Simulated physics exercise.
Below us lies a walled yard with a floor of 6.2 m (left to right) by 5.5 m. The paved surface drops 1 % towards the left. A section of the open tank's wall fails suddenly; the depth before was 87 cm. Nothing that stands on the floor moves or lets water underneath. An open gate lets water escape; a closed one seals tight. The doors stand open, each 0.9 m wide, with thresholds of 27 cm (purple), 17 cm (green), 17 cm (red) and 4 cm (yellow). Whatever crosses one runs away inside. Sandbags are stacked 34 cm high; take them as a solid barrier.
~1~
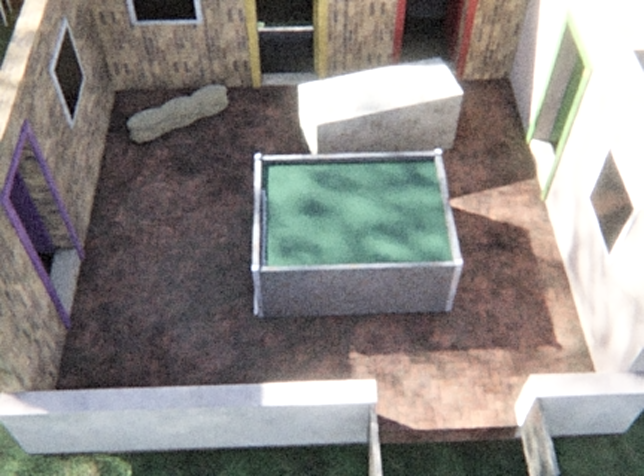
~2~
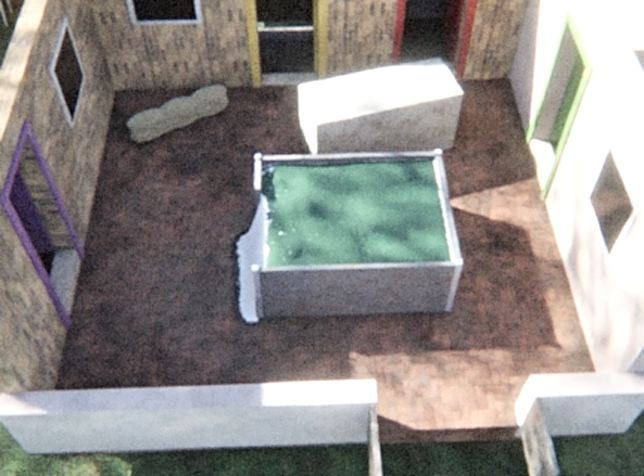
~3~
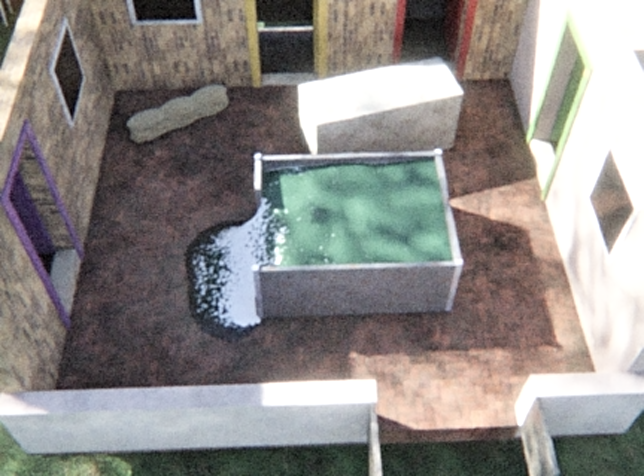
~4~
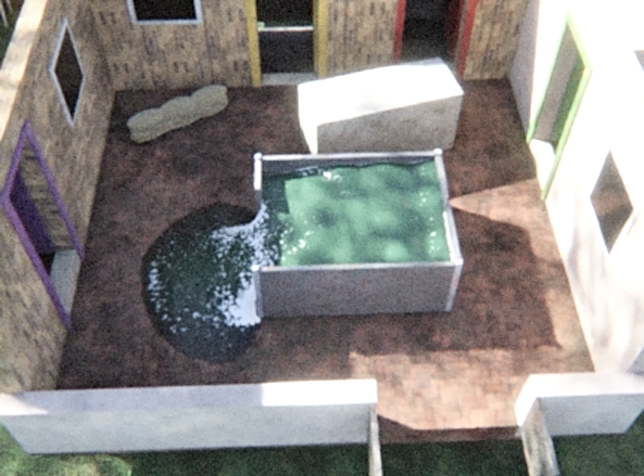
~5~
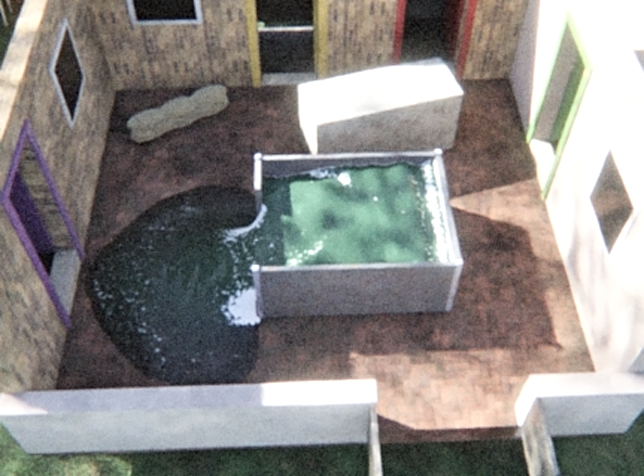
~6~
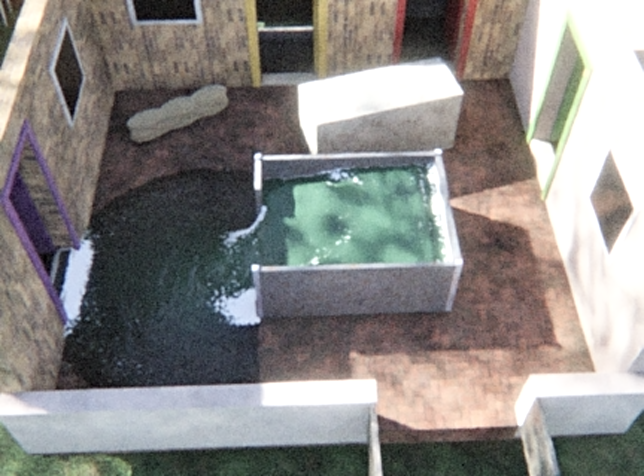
A walled yard with a brown paved floor lies below, seen from above by a still camera. An open tank of green water sits in the middle, with a pale block behind it, sandbags at the upper left, and purple, yellow, red and green doorways around. Water bursts from the tank's left side, foaming white, then spreads in a dark sheet across the left floor to the purple doorway.
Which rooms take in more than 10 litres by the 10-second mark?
The water let in: At the purple door it passes the limit; at the green door it stays under the limit; at the red door it stays under the limit; at the yellow door it passes the limit.
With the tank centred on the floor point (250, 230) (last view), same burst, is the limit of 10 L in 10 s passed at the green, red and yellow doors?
Then: Green not over, red not over, yellow past it.
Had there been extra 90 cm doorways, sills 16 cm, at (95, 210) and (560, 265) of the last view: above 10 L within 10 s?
In turn: Over, under.
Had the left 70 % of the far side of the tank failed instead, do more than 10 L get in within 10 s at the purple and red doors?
Against that limit: Purple below, red under.
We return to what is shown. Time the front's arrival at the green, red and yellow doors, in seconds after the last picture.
Arrival: Green 4.5 s, red 3.2 s, yellow 2.2 s.
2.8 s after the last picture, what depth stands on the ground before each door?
Depths in cm: Purple 28, green 0, red 0, yellow 4.
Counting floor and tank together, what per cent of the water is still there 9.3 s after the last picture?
Some 86 per cent remains.
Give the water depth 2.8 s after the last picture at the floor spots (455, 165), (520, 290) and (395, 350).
Roughly 0, 0 and 4 cm, in turn.
Then, 0.7 s after the last picture water covers 30 % of the floor and is deepest (60 cm) near (50, 422); purple door 47 cm at the sill, 68 L in, green door not reached, red door not reached, yellow door not reached.
Then, 1.5 s after the last picture water covers 30 % of the floor and is deepest (51 cm) near (72, 311); purple door 45 cm at the sill, 152 L in, green door not reached, red door not reached, yellow door not reached.
Then, 2.8 s after the last picture water covers 60 % of the floor and is deepest (30 cm) near (53, 407); purple door 28 cm at the sill, 206 L in, green door not reached, red door not reached, yellow door 4 cm at the sill, 0 L in.
Then, 5.3 s after the last picture water covers 90 % of the floor and is deepest (25 cm) near (116, 94); purple door 18 cm at the sill, 208 L in, green door 3 cm at the sill, 0 L in, red door 12 cm at the sill, 0 L in, yellow door 8 cm at the sill, 10 L in.
Then, 9.3 s after the last picture water covers 95 % of the floor and is deepest (14 cm) near (445, 239); purple door 11 cm at the sill, 208 L in, green door 8 cm at the sill, 0 L in, red door 9 cm at the sill, 0 L in, yellow door 11 cm at the sill, 66 L in.
